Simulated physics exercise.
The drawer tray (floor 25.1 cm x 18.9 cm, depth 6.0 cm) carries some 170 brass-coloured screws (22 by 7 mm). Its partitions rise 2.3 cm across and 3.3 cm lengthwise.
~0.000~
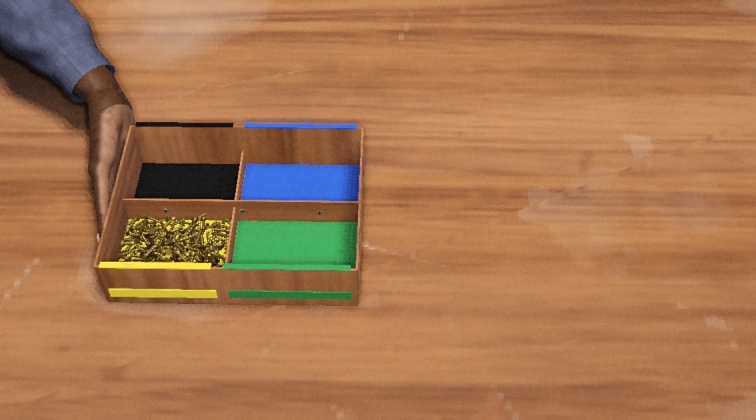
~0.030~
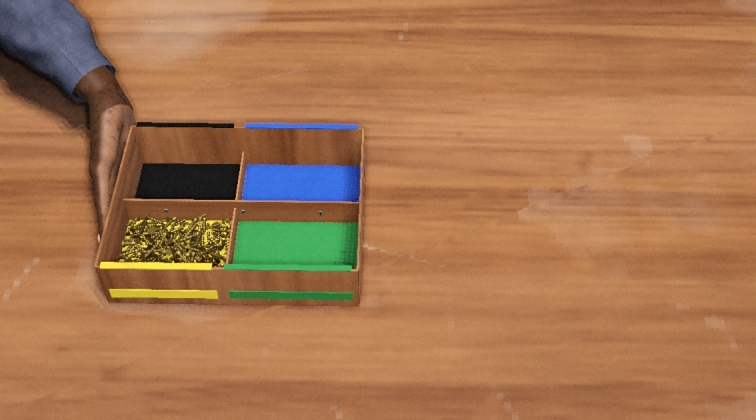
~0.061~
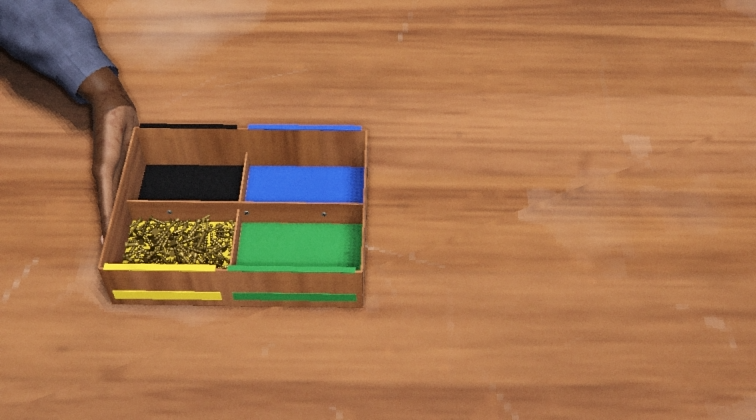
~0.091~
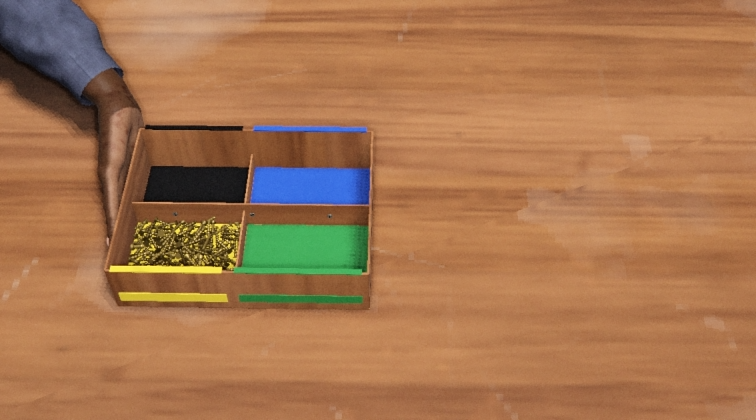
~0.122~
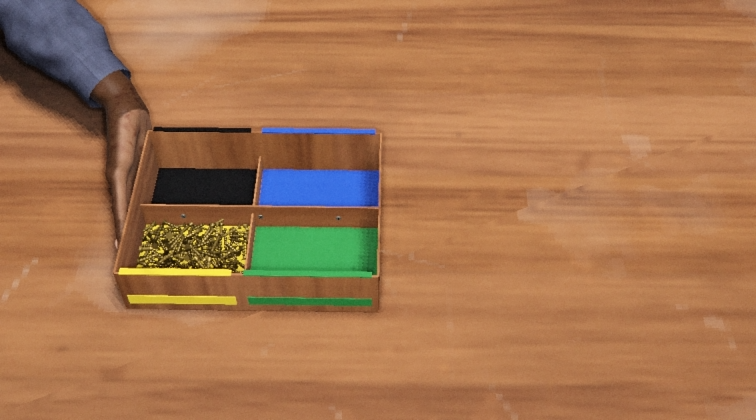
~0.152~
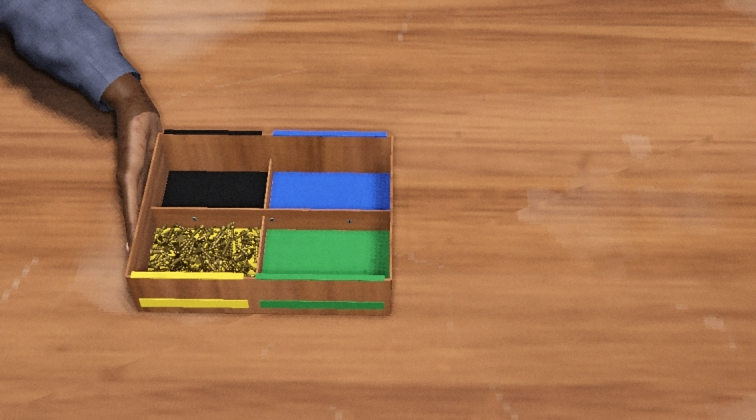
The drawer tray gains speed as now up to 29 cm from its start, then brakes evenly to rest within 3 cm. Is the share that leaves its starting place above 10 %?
Strayed: Under.
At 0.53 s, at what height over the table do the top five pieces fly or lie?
Some 4 cm.
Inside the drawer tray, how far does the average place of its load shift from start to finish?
Roughly 3.5 cm.
Then, at 0.30 s, tilt 0 degrees; yellow 100 %; 0 % away from where they began.
Then, at 0.42 s, tilt 0 degrees; yellow 100 %; 0 % away from where they began.
Then, at 0.53 s, tilt 0 degrees; yellow 100 %; 0 % away from where they began.
Then, at 0.64 s, tilt 0 degrees; green 5 %, yellow 95 %; 5 % away from where they began.
In the end, at 1.1 s, green 5 %, yellow 95 %; 5 % away from where they began.
